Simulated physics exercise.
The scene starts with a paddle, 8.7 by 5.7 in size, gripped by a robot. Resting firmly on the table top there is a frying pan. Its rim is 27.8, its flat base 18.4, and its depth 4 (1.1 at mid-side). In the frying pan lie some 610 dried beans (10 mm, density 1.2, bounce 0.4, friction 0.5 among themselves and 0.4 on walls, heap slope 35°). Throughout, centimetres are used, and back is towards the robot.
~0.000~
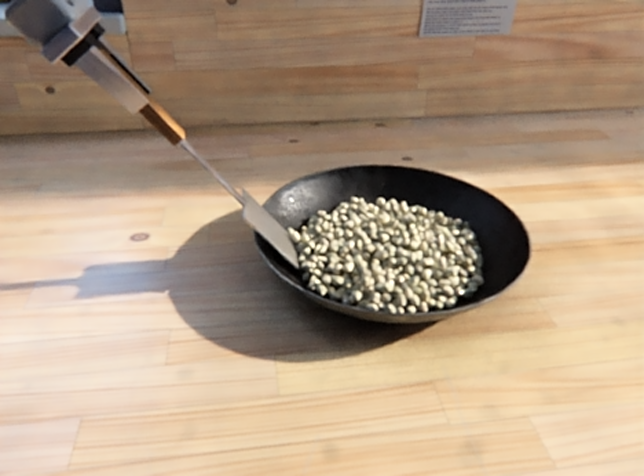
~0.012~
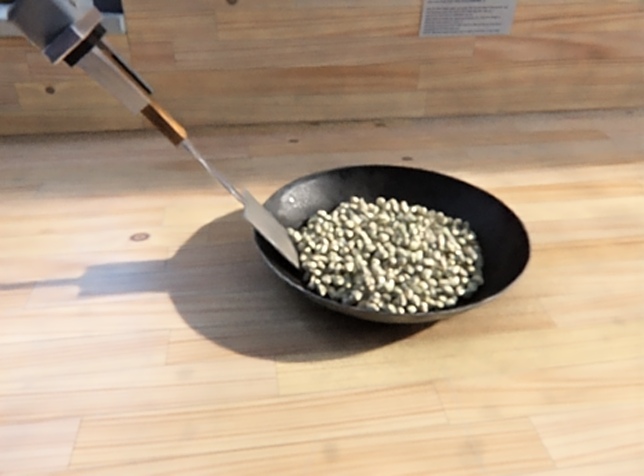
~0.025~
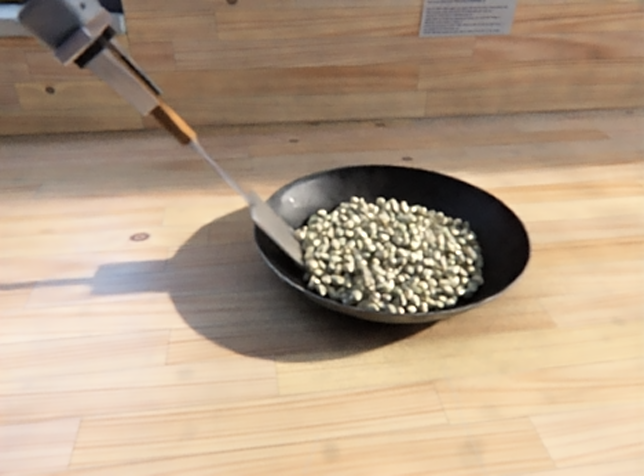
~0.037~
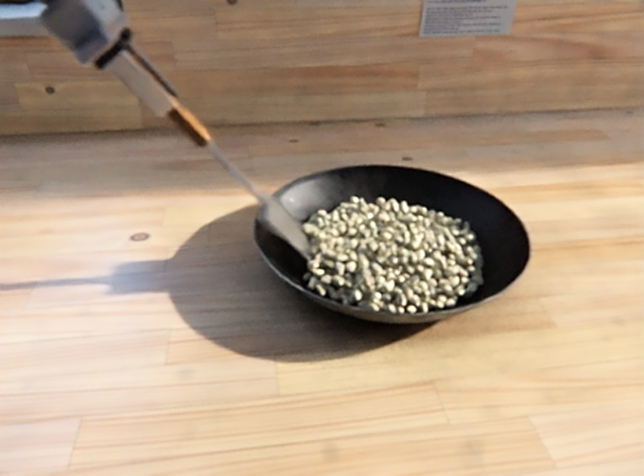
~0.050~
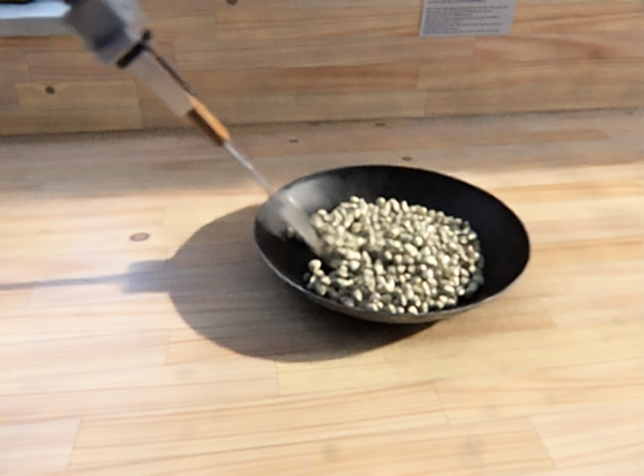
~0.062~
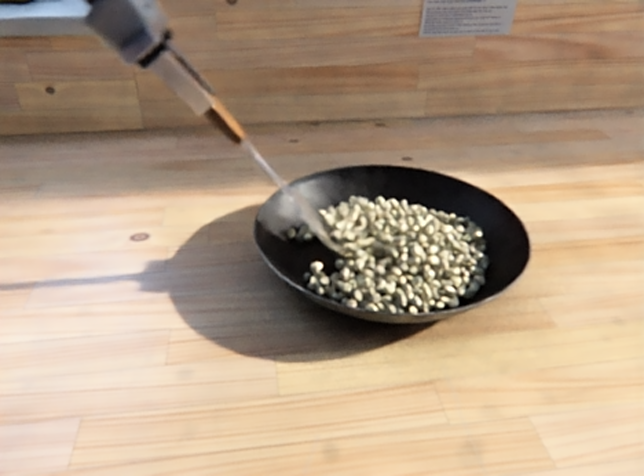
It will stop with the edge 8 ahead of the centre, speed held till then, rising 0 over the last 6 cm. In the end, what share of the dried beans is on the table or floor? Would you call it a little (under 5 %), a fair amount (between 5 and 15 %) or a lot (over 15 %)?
A fair amount, between 5 and 15 %.
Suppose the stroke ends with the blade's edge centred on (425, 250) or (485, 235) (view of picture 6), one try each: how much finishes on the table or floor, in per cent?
0 % and 25 %.
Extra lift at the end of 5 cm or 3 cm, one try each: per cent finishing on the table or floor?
Some 10 and 10 per cent.
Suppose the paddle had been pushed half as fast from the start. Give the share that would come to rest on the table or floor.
About 5 per cent.
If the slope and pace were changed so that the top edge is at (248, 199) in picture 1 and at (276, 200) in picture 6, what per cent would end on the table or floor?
Around 5 per cent finishes there.
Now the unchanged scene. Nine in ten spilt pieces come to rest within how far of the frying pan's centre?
About 30 cm.
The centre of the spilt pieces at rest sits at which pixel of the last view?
My best guess is near (571, 243).
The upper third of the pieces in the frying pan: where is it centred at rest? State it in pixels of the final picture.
Look near (471, 231).
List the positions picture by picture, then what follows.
The first frame shows paddle top edge at (243, 202), sloping 53°; upper third of the load around (384, 243), from x 290 to 480, top at y 200; 607 in the frying pan.
The second frame shows paddle top edge at (245, 203), sloping 53°; upper third of the load around (384, 243), from x 290 to 480, top at y 200.
The third frame shows paddle top edge at (252, 203), sloping 53°; upper third of the load around (382, 243), from x 290 to 480, top at y 200.
The fourth frame shows paddle top edge at (266, 204), sloping 53°; upper third of the load around (380, 243), from x 290 to 480, top at y 200.
The fifth frame shows paddle top edge at (282, 203), sloping 53°; upper third of the load around (384, 241), from x 290 to 480, top at y 200.
The sixth frame shows paddle top edge at (298, 202), sloping 53°; upper third of the load around (387, 237), from x 290 to 485, top at y 200; 607 in the frying pan.
After 0.09 s, sloping 53°, highest piece 6 above the table; 607 in the frying pan.
After 0.12 s, sloping 53°, highest piece 8 above the table; 607 in the frying pan.
After 0.34 s, sloping 53°, highest piece 10 above the table; 558 in the frying pan, 43 on the table or floor, 6 on the blade or in flight.
After 1.39 s, sloping 53°, highest piece 5 above the table; 556 in the frying pan, 51 on the table or floor.
At rest, 556 in the frying pan, 51 on the table or floor. That is 8 % on the table or floor.
